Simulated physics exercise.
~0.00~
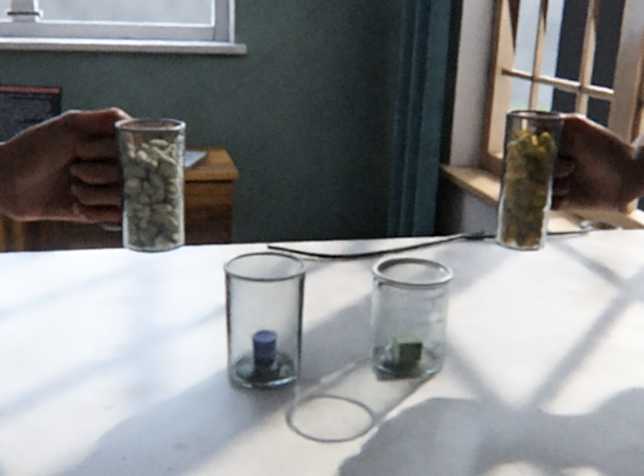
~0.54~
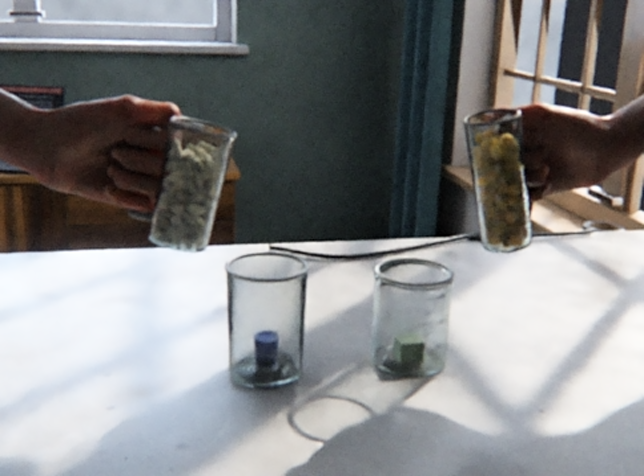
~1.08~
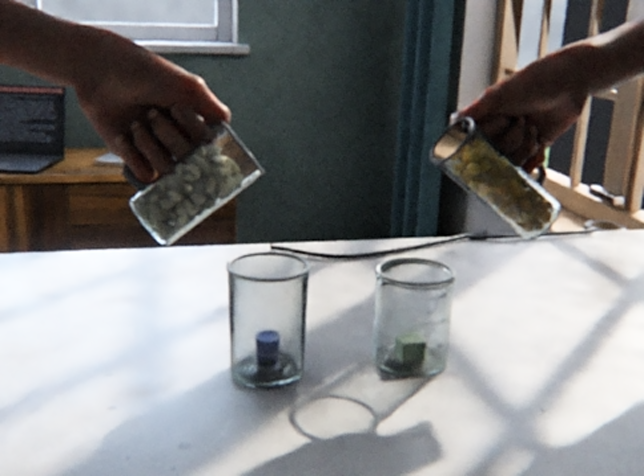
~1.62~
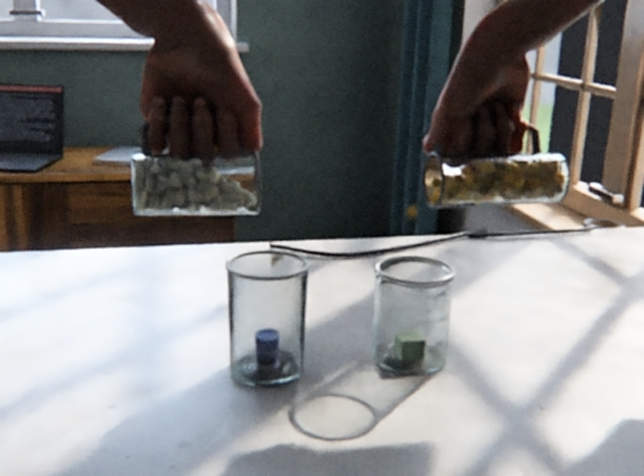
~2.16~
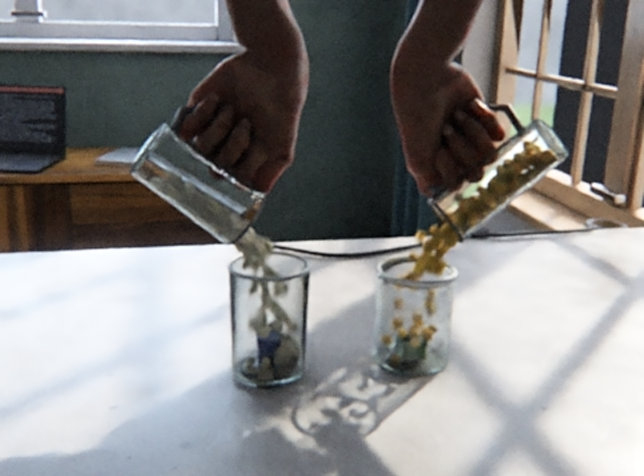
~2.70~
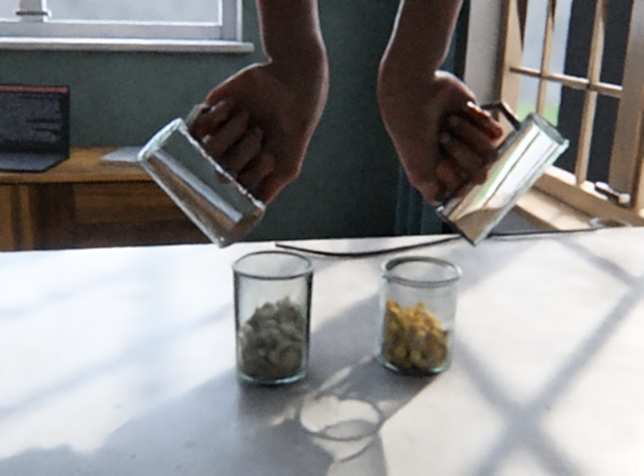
Two hands tip cups of dry pieces into two clear glasses, burying the small objects inside.
